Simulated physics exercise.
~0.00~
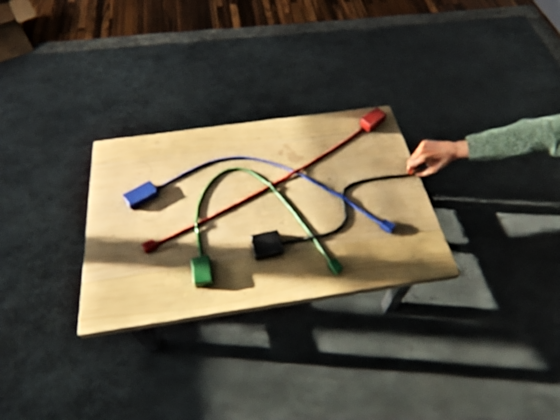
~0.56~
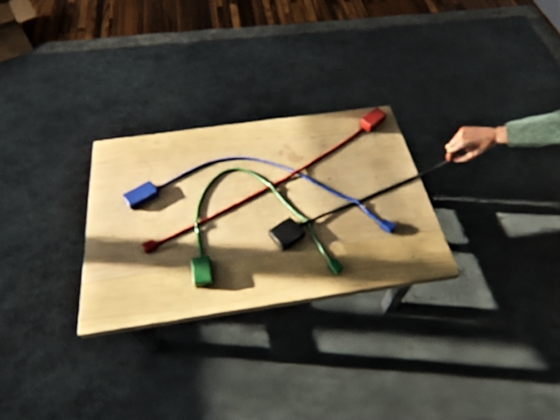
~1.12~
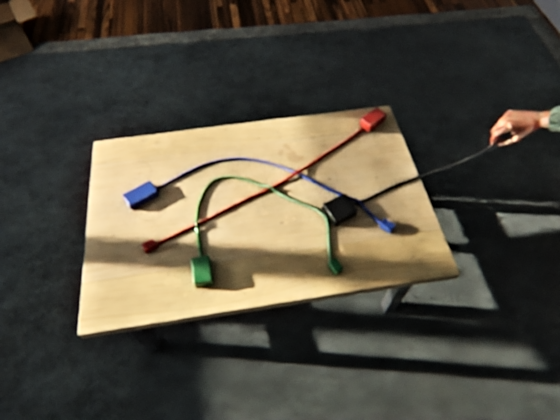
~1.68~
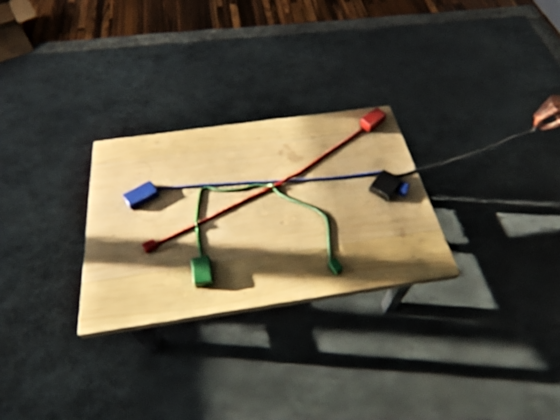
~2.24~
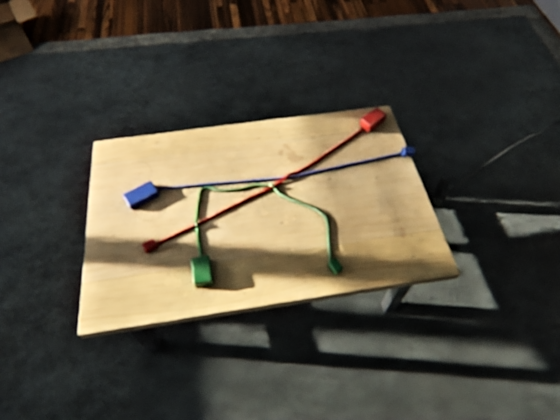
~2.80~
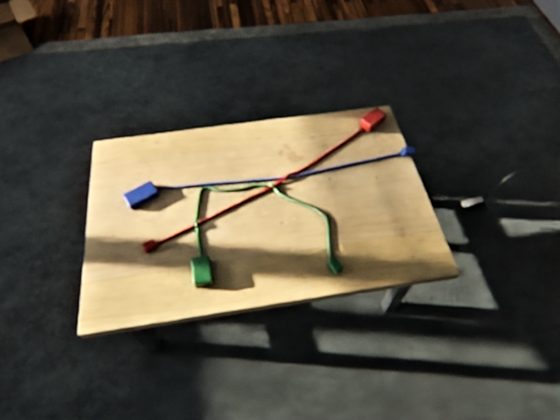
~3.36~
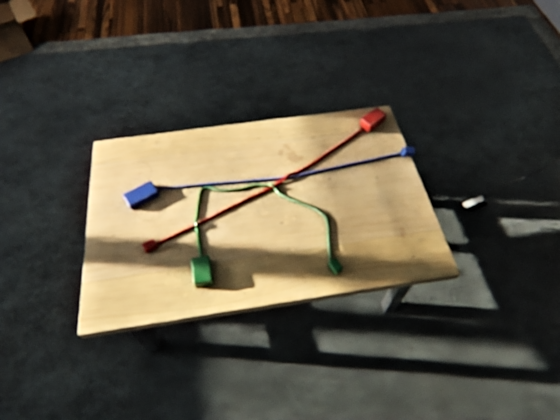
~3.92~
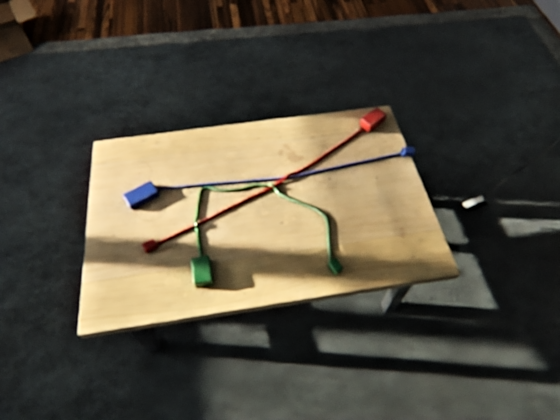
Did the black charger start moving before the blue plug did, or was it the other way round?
The black charger started moving first. The blue plug lay still until later, when the black charger had already slid over toward the right side of the table.
